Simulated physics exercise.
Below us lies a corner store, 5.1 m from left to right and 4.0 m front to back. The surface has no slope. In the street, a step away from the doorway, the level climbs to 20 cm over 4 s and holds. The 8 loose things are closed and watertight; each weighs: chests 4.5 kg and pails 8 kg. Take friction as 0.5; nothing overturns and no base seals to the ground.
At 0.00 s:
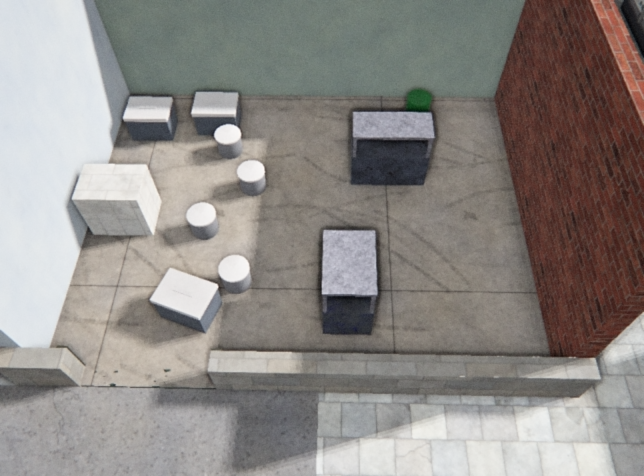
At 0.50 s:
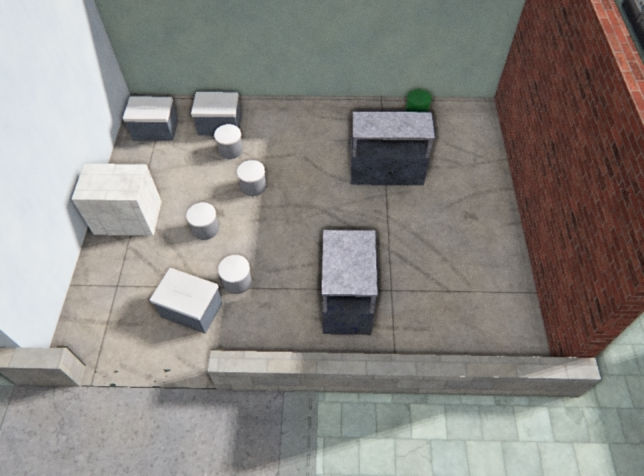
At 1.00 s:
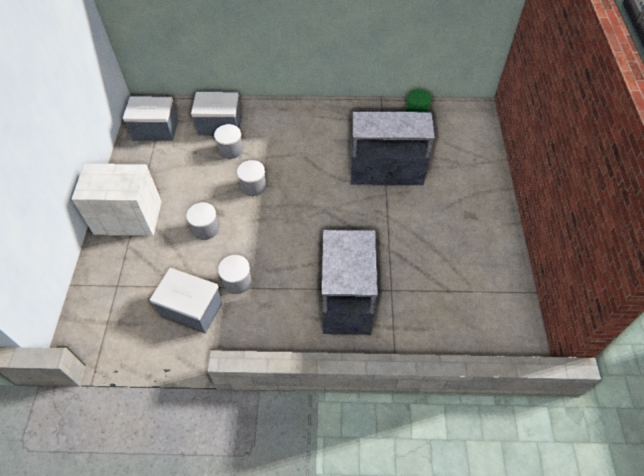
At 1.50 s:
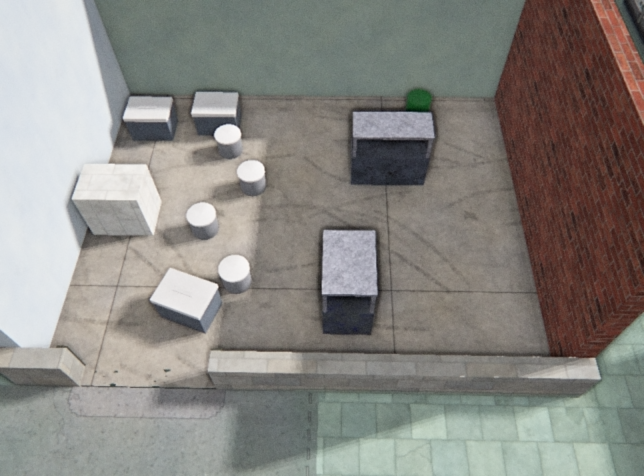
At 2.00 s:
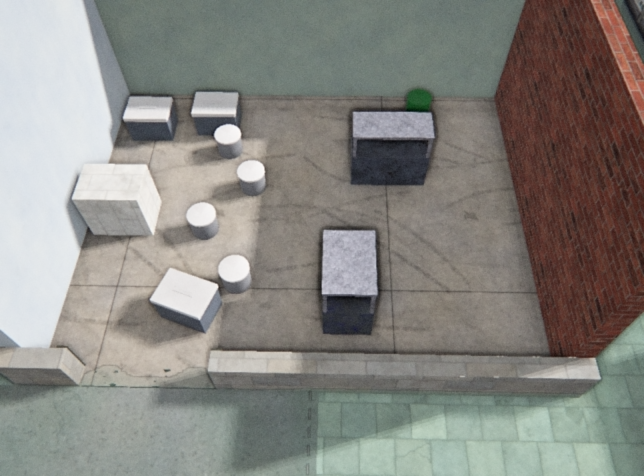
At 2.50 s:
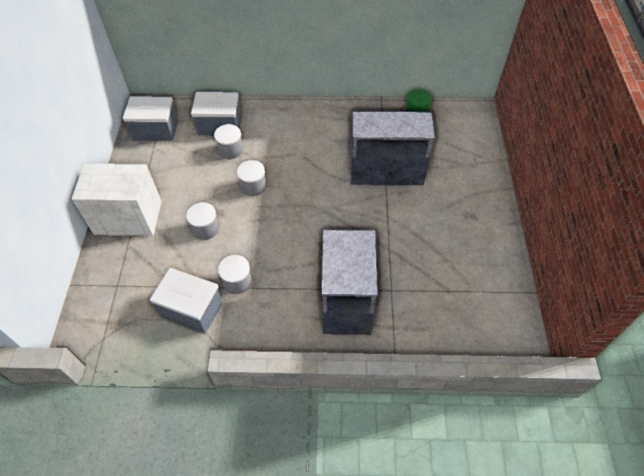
Greenish water spreading over the pale paving and grey street outside a low-walled yard, while the blocks and round stools stay still.
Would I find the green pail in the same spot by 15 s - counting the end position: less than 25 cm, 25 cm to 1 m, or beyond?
Green pail gets carried off.
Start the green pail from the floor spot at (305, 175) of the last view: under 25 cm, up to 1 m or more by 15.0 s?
It ends far away.
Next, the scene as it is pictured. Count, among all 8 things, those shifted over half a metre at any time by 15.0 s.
That makes 8.
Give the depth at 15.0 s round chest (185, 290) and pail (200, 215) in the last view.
About 9 and 8 cm.
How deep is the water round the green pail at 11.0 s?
About 8 cm.
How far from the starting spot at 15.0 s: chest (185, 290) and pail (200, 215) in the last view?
In turn: 200 cm, 150 cm.
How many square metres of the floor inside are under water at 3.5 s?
Roughly 2.5 m2.
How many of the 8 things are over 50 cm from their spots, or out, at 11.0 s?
6 of them.
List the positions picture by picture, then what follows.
The green pail at (420, 97) rests on the ground; water covers 0.0 m2; 0 of 8 have shifted, in the first frame.
The green pail at (420, 97), on the bottom; water covers 0.0 m2; 0 of 8 have shifted, in the second frame.
The green pail at (420, 97) rests on the ground; water covers 0.0 m2; 0 of 8 have shifted, in the third frame.
The green pail at (420, 97) rests on the ground; 0.0 m2 under water; 0 of 8 have shifted, in the fourth frame.
The green pail at (420, 97) rests on the ground; water covers 0.0 m2; 0 of 8 have shifted, in the fifth frame.
The green pail at (420, 97) rests on the ground; water covers 0.5 m2; 0 of 8 have shifted, in the sixth frame.
After 3.5 s the green pail is near (420, 97), 0.0 m from its start, aground; 0 afloat.
After 6.8 s the green pail is near (420, 97), 0.0 m from its start, aground; 2 afloat.
After 11.0 s the green pail is near (440, 102), 0.3 m from its start, aground; 5 afloat.
After 15.0 s the green pail is near (485, 277), 2.8 m from its start, aground; 4 afloat.
